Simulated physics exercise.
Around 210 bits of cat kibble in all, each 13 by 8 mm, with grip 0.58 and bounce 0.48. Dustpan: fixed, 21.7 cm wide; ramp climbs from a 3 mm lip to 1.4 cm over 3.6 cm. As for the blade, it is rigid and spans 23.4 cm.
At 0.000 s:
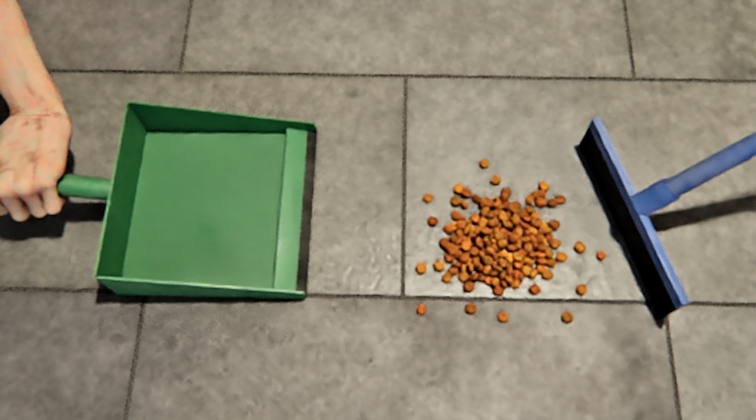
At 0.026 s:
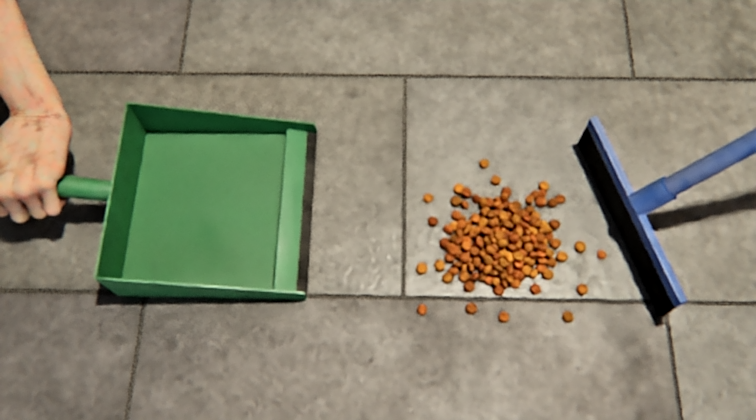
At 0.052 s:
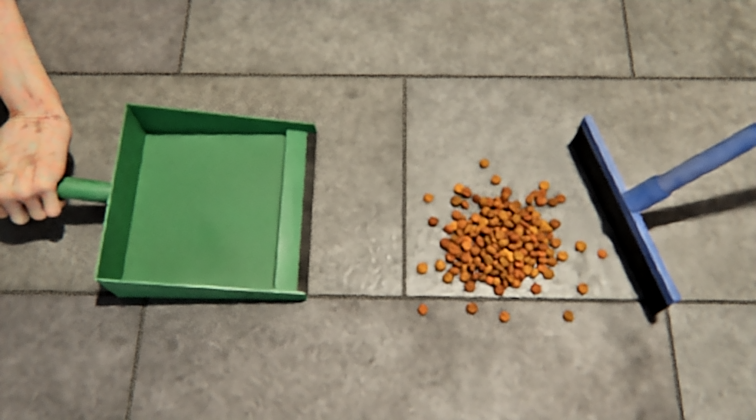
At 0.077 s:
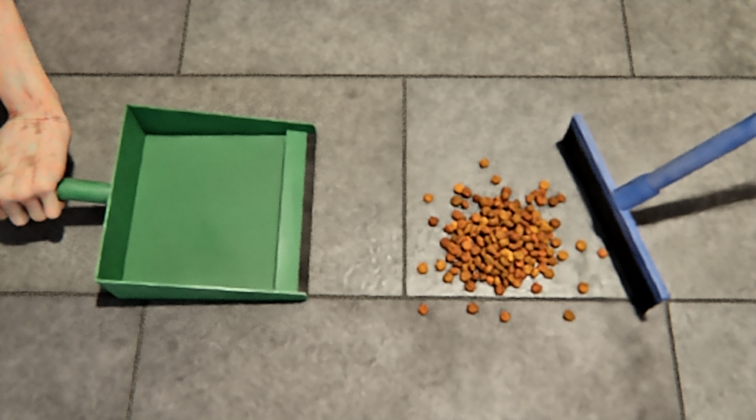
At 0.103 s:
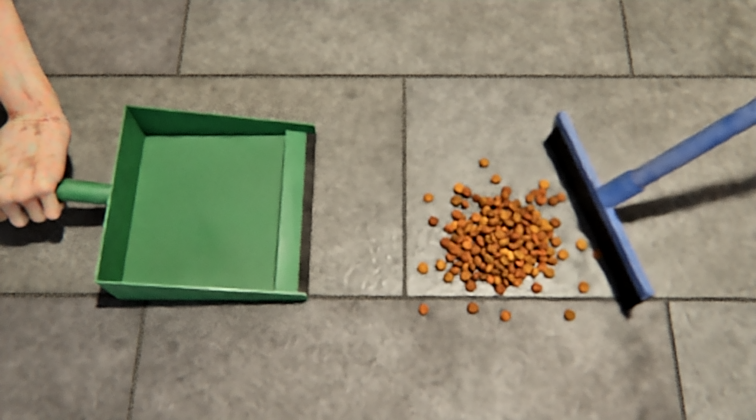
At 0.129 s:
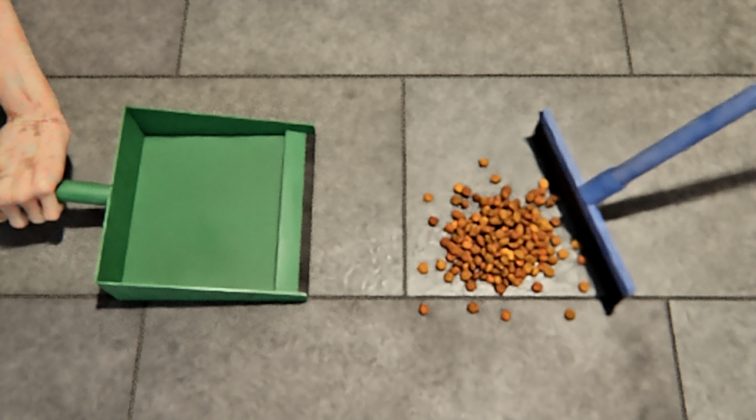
The clip shows a hand holding a green dustpan still on grey tiles beside a pile of brown kibble, while a blue-handled blade slides left from the right side, reaching the pile's edge and nudging a few pieces.
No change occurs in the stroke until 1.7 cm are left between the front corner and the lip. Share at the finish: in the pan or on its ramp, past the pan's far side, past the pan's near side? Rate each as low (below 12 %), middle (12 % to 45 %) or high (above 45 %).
Pan - low, far side - low, near side - middle.
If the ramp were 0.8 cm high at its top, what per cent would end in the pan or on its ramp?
Estimate: About 5 in a hundred.
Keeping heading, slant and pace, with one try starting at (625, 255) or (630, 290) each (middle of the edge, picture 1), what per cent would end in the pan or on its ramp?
Around 10 percent, then around 15 percent.
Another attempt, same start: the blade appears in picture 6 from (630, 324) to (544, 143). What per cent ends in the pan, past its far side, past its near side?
Split: Pan = 10, far = 0, near = 65.
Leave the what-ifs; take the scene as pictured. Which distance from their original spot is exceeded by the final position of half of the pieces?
Around 18 centimetres.
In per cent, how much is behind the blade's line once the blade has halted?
Roughly 20 in a hundred.
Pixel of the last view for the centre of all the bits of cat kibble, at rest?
Approximately (342, 256) in the last picture.
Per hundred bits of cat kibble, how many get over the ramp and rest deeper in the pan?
Roughly 0 percent.
After 0.31 s, middle of the blade 18 cm from the lip; 0 % over the lip, far side 0 %, near side 10 %.
After 0.43 s, middle of the blade 9 cm from the lip; 0 % over the lip, far side 0 %, near side 20 %.
After 0.69 s, middle of the blade 5 cm from the lip; 5 % over the lip, far side 0 %, near side 25 %.
At rest (1.2 s), pan 5 %, far side 0 %, near side 25 %, in front of the lip or behind the blade 75 %.
